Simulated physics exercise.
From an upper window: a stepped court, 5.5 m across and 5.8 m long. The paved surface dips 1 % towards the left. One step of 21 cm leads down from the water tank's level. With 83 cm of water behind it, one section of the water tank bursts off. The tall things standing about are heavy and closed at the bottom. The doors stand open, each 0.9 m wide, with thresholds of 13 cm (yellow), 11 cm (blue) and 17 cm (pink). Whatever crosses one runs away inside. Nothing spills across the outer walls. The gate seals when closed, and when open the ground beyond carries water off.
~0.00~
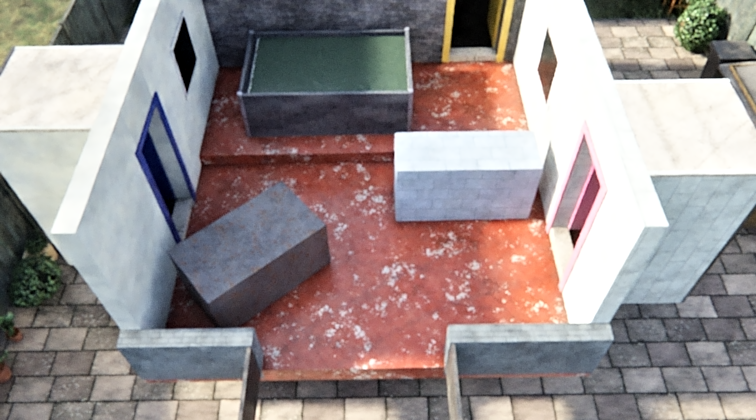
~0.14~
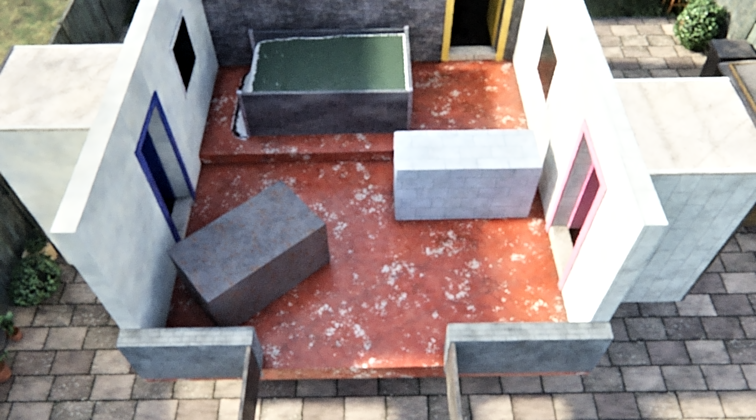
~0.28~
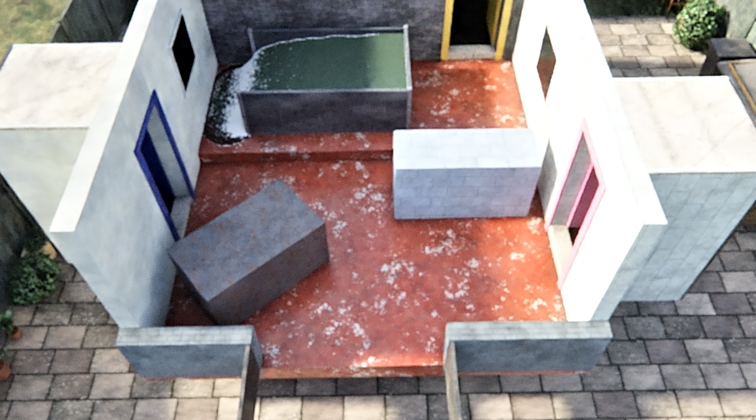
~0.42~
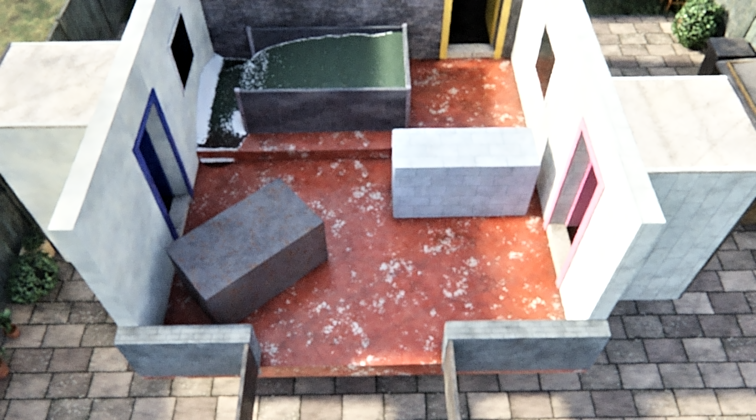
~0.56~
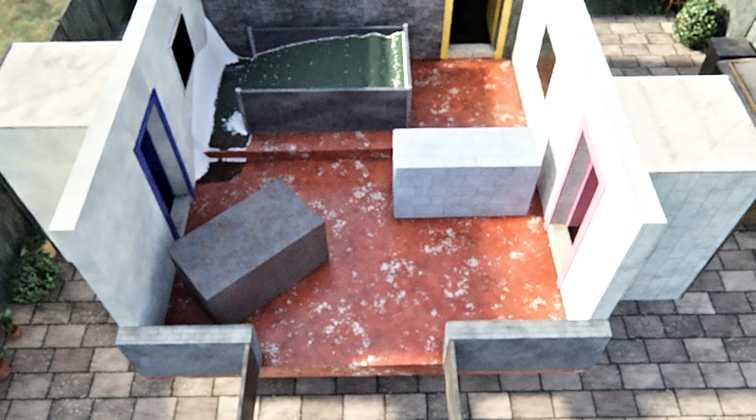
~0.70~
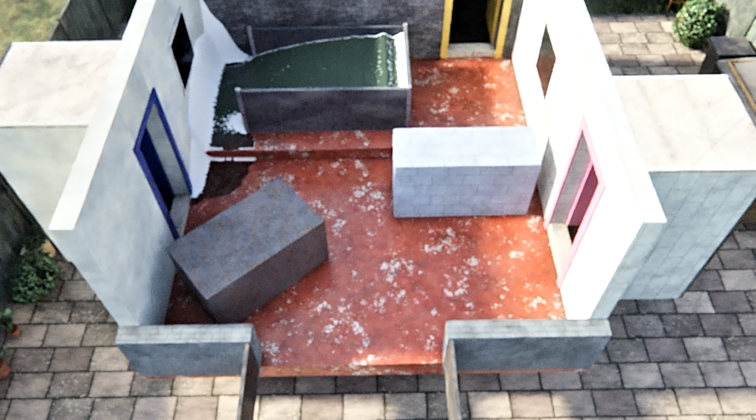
In a walled court, green water pours from a tank's left end and spreads down a step.
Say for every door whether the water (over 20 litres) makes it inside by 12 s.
Within that time: At the yellow door it does not reach the limit; at the blue door it goes over the limit; at the pink door it does not reach the limit.
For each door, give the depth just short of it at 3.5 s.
Depths in cm: Yellow 6, blue 30, pink 0.
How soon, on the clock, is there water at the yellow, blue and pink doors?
Yellow 1.8 s, blue 0.8 s, pink 3.8 s.
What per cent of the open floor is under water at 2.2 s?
Near 30 per cent is wet.
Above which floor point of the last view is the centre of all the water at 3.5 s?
At about (300, 135).
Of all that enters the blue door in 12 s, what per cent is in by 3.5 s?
About 20 per cent.
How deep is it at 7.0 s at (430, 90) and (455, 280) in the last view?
Roughly 1 and 6 cm, in turn.
After 1.4 s water covers 20 % of the floor and is deepest (74 cm) near (217, 68); yellow door not reached, blue door 12 cm at the sill, 0 L in, pink door not reached.
After 2.2 s water covers 30 % of the floor and is deepest (61 cm) near (191, 260); yellow door 9 cm at the sill, 0 L in, blue door 15 cm at the sill, 1 L in, pink door not reached.
After 3.5 s water covers 65 % of the floor and is deepest (40 cm) near (185, 231); yellow door 6 cm at the sill, 0 L in, blue door 30 cm at the sill, 84 L in, pink door not reached.
After 7.0 s water covers 90 % of the floor and is deepest (28 cm) near (183, 241); yellow door 5 cm at the sill, 0 L in, blue door 20 cm at the sill, 294 L in, pink door 6 cm at the sill, 0 L in.
After 12.0 s water covers 90 % of the floor and is deepest (18 cm) near (231, 240); yellow door 3 cm at the sill, 0 L in, blue door 17 cm at the sill, 424 L in, pink door 6 cm at the sill, 0 L in.
